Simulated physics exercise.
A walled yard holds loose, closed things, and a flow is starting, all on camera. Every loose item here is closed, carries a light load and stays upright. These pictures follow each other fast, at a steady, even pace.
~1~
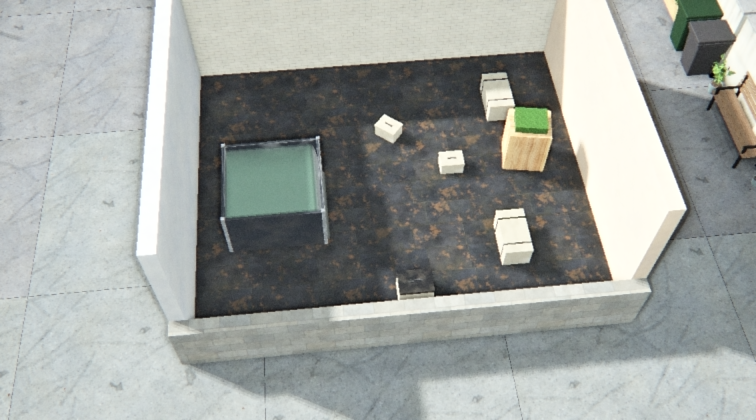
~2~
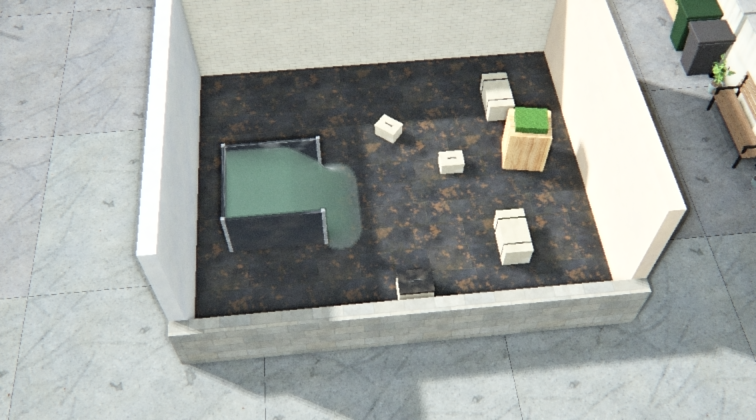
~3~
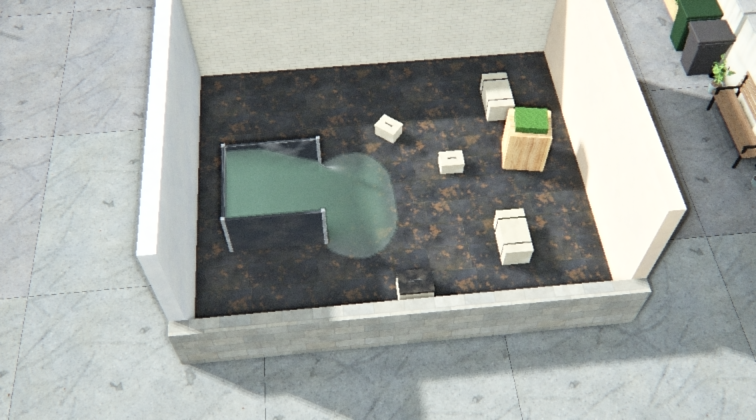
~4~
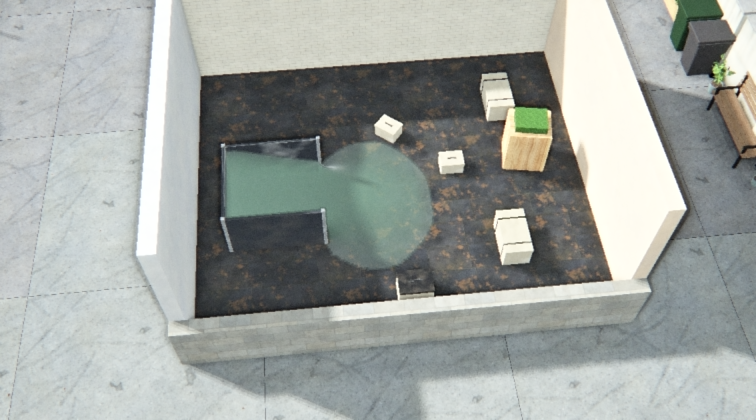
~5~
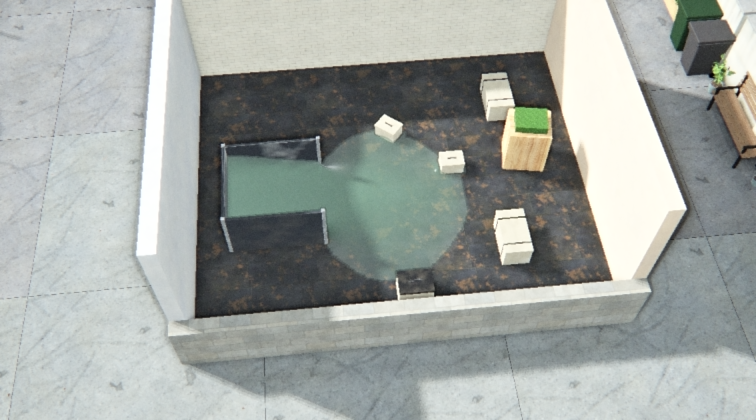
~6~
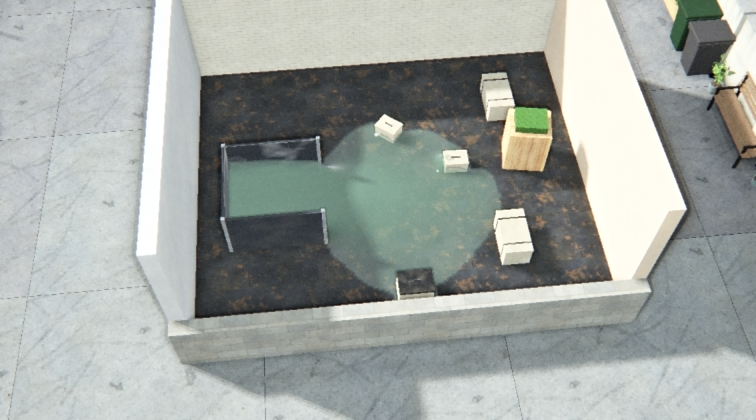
A walled yard with a dark floor held scattered pale boxes as greenish water poured from a square pen on the left, spread rightward in a widening pool, and nudged one small box slightly.
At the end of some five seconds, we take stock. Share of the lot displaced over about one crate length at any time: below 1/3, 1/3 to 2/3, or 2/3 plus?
Two thirds plus.
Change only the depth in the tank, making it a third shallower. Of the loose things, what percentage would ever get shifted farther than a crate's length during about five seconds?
About 80 per cent.
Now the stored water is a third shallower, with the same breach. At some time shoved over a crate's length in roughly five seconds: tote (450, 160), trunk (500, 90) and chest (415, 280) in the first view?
The first passed the mark, the next passed the mark, and the last stayed below the mark.
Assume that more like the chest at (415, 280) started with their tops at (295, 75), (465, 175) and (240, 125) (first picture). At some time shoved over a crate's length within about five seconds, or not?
Results - 1: Doesn't go far; 2: Ends up far away; 3: Doesn't go far.
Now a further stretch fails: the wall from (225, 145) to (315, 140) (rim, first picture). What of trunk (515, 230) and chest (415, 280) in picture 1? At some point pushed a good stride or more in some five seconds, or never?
Going one by one, the first stopped short and the second stopped short.
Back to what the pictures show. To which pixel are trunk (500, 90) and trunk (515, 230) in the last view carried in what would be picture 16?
Estimate: First at (533, 53), second at (607, 256), approximately.
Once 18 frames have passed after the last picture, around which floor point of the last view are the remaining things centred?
Somewhere near (488, 153) in the last view.
A moment on, 1 of 5 are well off their spots; 0 afloat.
Next, 4 of 5 are well off their spots; 3 afloat.
Later, 4 of 5 are well off their spots; 3 afloat.
In the end, 5 of 5 are well off their spots, and 5 have been at some point; 3 afloat.
